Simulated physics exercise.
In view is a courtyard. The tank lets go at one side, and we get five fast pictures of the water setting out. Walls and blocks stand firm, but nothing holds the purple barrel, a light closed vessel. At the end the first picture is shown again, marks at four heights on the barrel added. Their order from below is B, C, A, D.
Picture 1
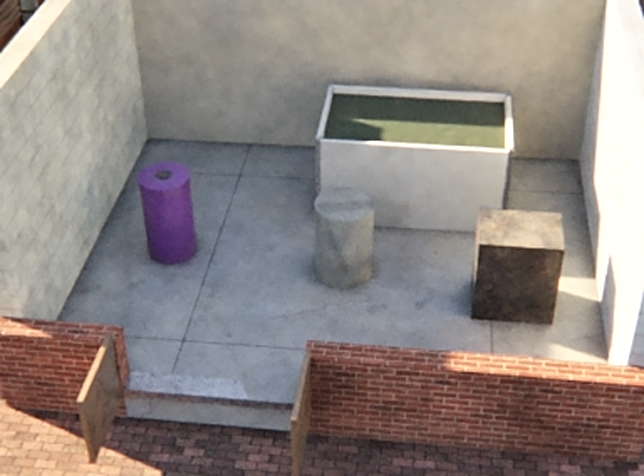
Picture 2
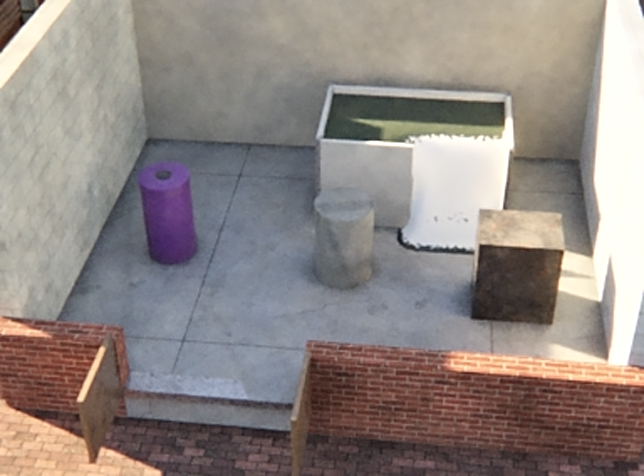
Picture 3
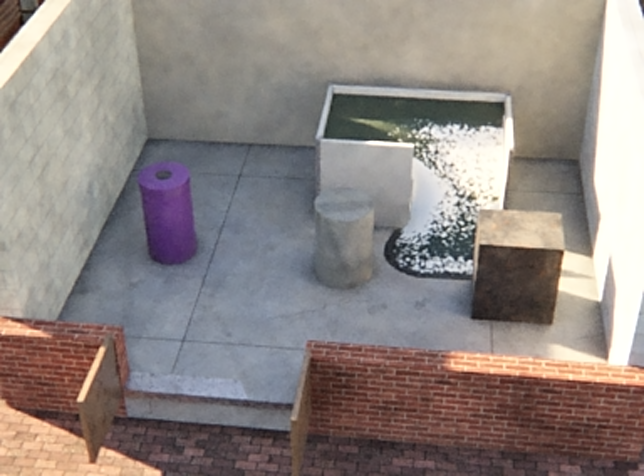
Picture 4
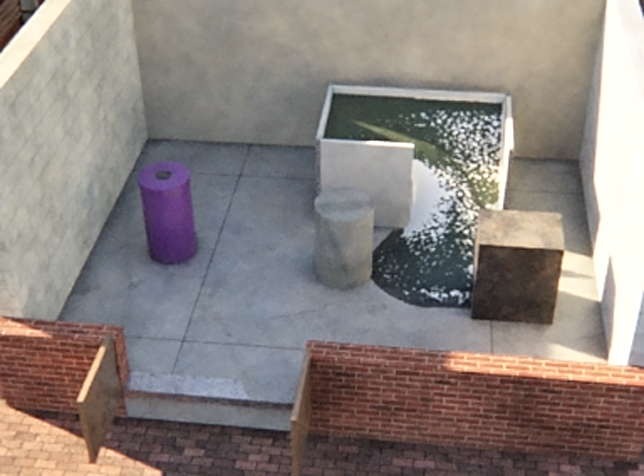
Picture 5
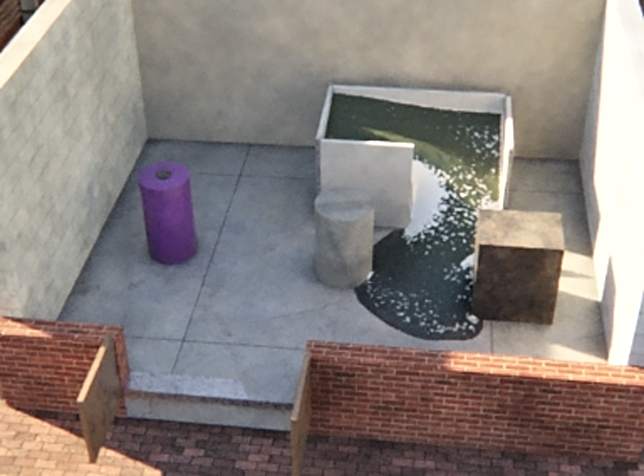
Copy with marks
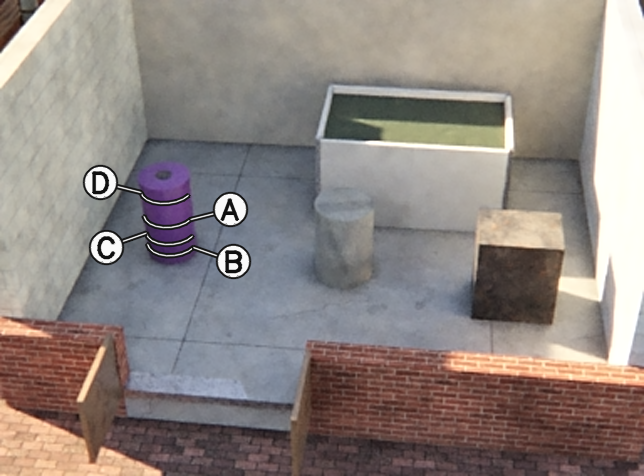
Dark green water pouring from a white tank's open front and spreading across a courtyard floor between a grey cylinder and dark block.
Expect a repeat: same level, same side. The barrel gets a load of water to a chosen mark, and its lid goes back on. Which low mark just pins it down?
B is the one.
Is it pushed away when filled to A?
No.
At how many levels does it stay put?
All four.
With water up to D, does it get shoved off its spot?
No, not at all.
In white, A at (163, 227); B at (166, 255); C at (165, 244); D at (160, 203); from the bottom up B, C, A, D.
For mark A, it does not move.
For mark B, it does not move.
For mark C, it does not move.
For mark D, it does not move.
